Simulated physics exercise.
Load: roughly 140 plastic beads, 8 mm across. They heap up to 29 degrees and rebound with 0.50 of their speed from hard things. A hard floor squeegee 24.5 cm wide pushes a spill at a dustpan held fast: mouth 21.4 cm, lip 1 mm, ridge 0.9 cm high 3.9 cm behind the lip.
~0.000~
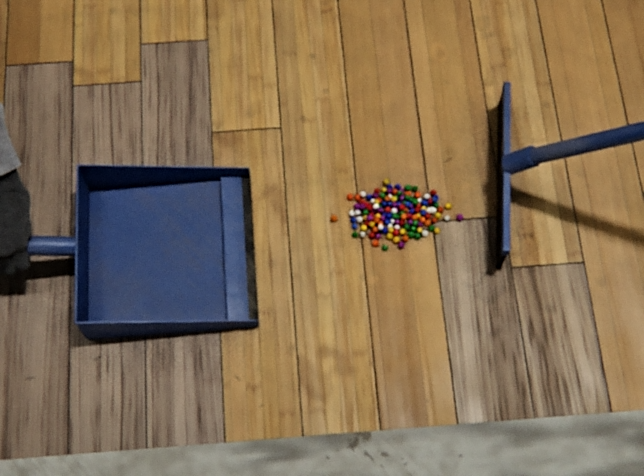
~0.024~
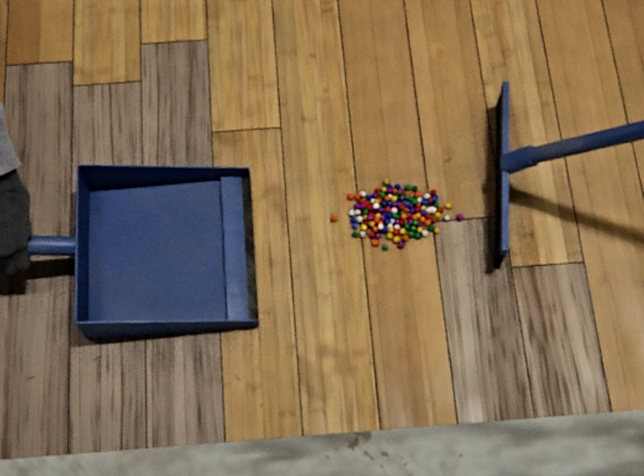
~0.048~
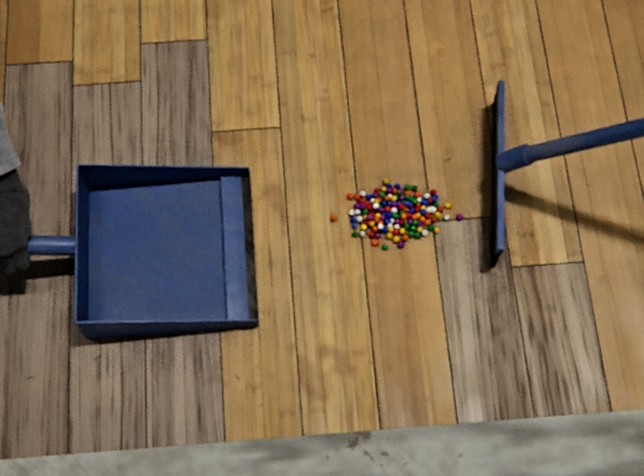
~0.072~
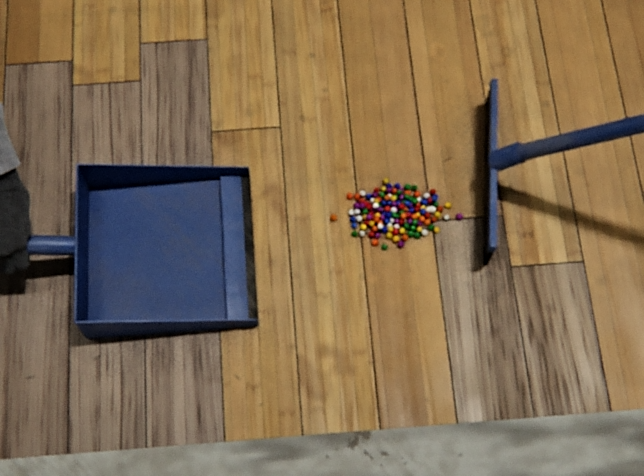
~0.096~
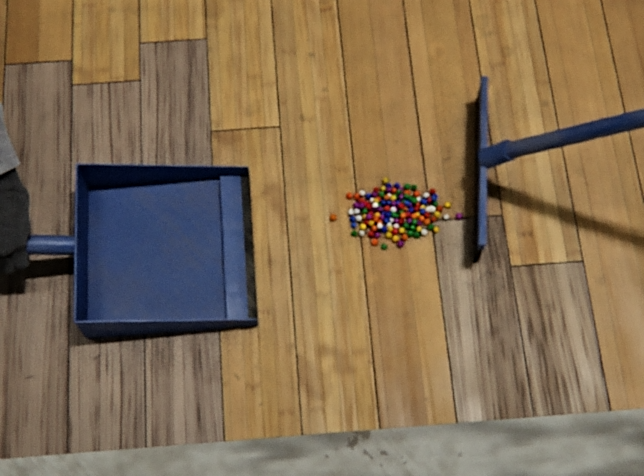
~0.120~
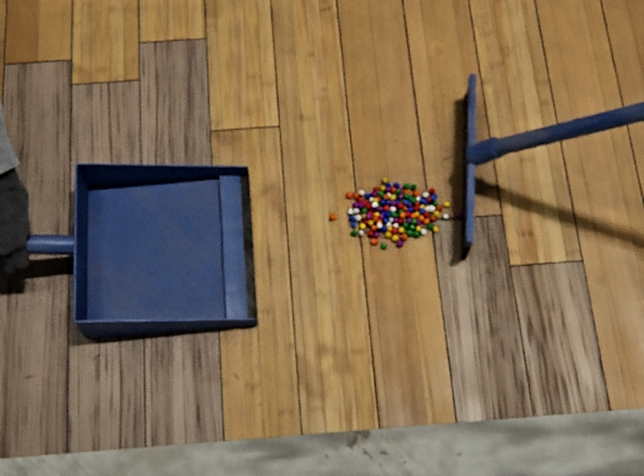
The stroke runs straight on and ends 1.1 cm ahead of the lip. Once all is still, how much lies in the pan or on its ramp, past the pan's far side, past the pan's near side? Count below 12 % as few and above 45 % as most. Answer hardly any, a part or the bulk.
Pan: A part, far side: A part, near side: Hardly any.
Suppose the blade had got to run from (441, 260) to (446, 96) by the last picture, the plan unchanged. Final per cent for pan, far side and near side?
Pan 50, far 20, near 0.
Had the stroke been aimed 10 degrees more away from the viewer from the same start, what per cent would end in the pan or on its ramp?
In that case some 0 per cent.
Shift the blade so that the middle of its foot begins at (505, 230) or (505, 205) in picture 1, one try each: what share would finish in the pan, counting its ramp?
About 25 and 30 per cent.
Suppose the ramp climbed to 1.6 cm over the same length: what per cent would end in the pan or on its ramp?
In that case some 15 per cent.
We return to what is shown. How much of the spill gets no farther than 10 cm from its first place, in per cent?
Some 0 per cent.
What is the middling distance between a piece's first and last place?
About 22 cm.
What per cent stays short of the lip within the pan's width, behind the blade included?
About 40 per cent.
Then, at 0.34 s, middle of the blade 16 cm from the lip; 0 % over the lip, far side 10 %, near side 0 %.
Then, at 0.48 s, middle of the blade 7 cm from the lip; 0 % over the lip, far side 30 %, near side 0 %.
Then, at 0.75 s, middle of the blade 3 cm from the lip; 25 % over the lip, far side 35 %, near side 5 %.
At rest (1.6 s), pan 20 %, far side 35 %, near side 5 %, in front of the lip or behind the blade 40 %.
